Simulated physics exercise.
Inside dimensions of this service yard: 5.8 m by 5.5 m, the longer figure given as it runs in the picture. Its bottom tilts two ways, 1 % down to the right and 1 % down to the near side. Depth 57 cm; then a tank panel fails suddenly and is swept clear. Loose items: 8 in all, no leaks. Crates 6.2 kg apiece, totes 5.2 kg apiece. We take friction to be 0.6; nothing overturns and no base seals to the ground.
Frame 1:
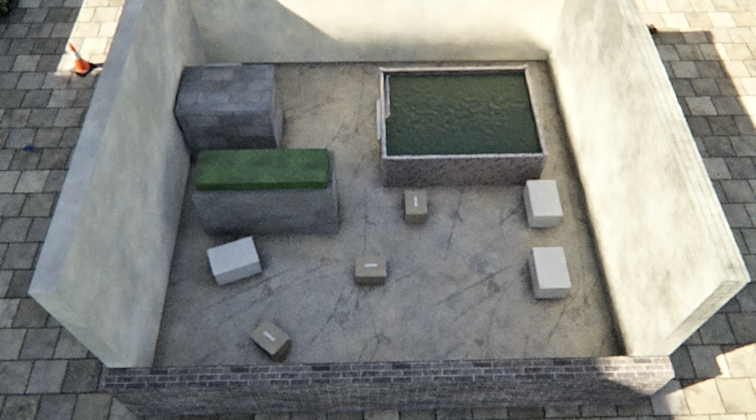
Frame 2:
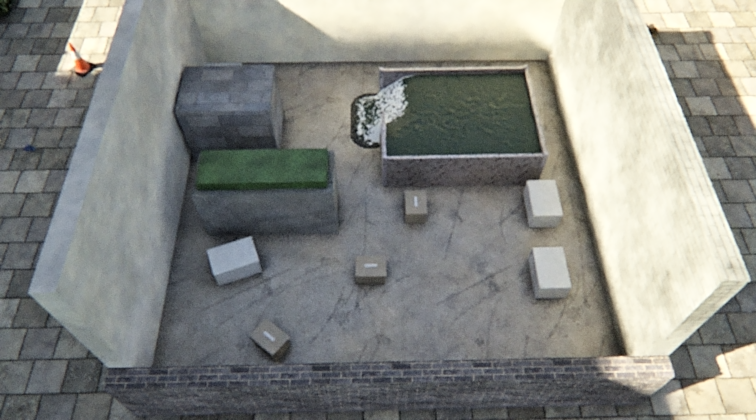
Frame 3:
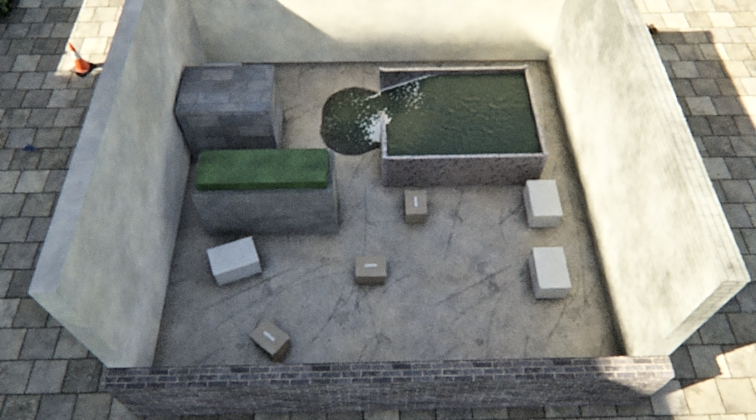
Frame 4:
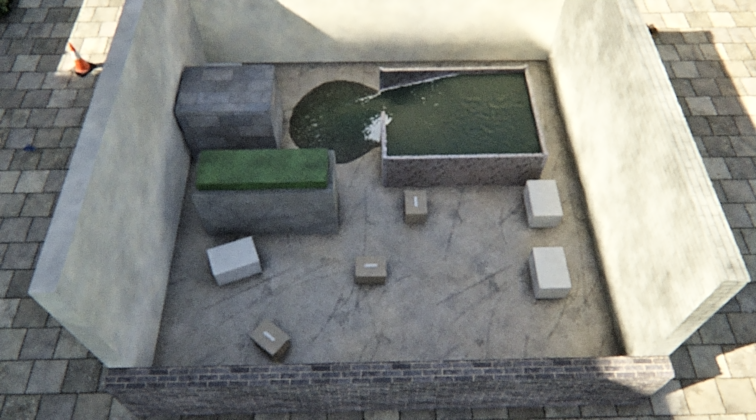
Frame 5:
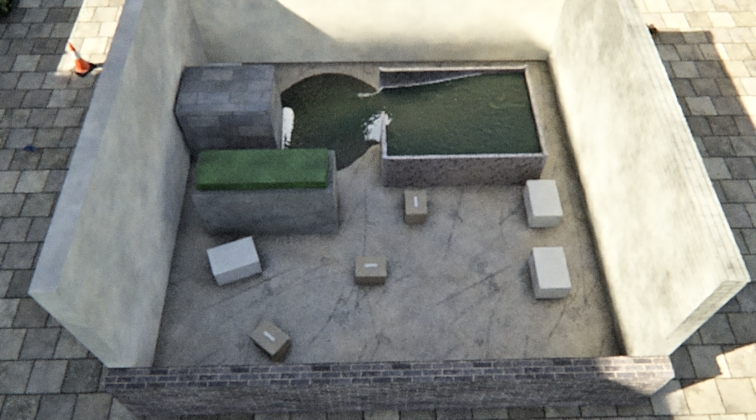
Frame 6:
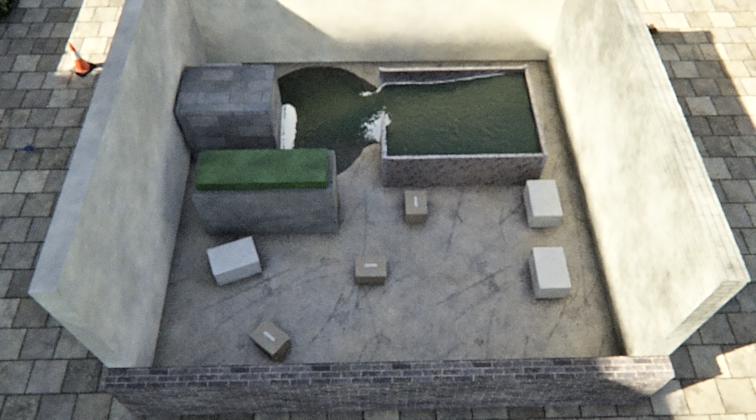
In the video, dark green water pours from the left end of a raised brick tank in a walled yard and spreads leftward across the floor to a grey stone block, while the scattered boxes stay still.
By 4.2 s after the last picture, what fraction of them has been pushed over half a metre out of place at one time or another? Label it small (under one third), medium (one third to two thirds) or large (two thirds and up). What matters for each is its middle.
Small.
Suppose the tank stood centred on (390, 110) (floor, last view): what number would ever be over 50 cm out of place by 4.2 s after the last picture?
2.
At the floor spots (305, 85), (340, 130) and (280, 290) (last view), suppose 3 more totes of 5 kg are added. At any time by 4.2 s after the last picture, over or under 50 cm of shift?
Taking them one by one: It goes beyond, then it goes beyond, then it stays within.
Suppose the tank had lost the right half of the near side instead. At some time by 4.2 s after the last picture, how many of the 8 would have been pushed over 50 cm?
Count: 5.
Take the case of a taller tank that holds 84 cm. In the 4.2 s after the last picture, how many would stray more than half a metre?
The answer would then be 3.
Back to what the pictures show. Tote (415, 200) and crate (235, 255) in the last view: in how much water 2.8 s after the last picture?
Some 3 cm at the first, some 1 cm at the second.
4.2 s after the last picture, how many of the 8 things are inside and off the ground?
Then: 2.
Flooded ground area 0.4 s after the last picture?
Roughly 8.5 m2 of it is wet.
Then, 0.4 s after the last picture 0 of 8 are over 50 cm from their spots; 0 afloat.
Then, 1.5 s after the last picture 1 of 8 are over 50 cm from their spots; 1 afloat.
Then, 2.8 s after the last picture 2 of 8 are over 50 cm from their spots; 1 afloat.
Then, 4.2 s after the last picture 2 of 8 are over 50 cm from their spots, and 2 have been at some point; 2 afloat.
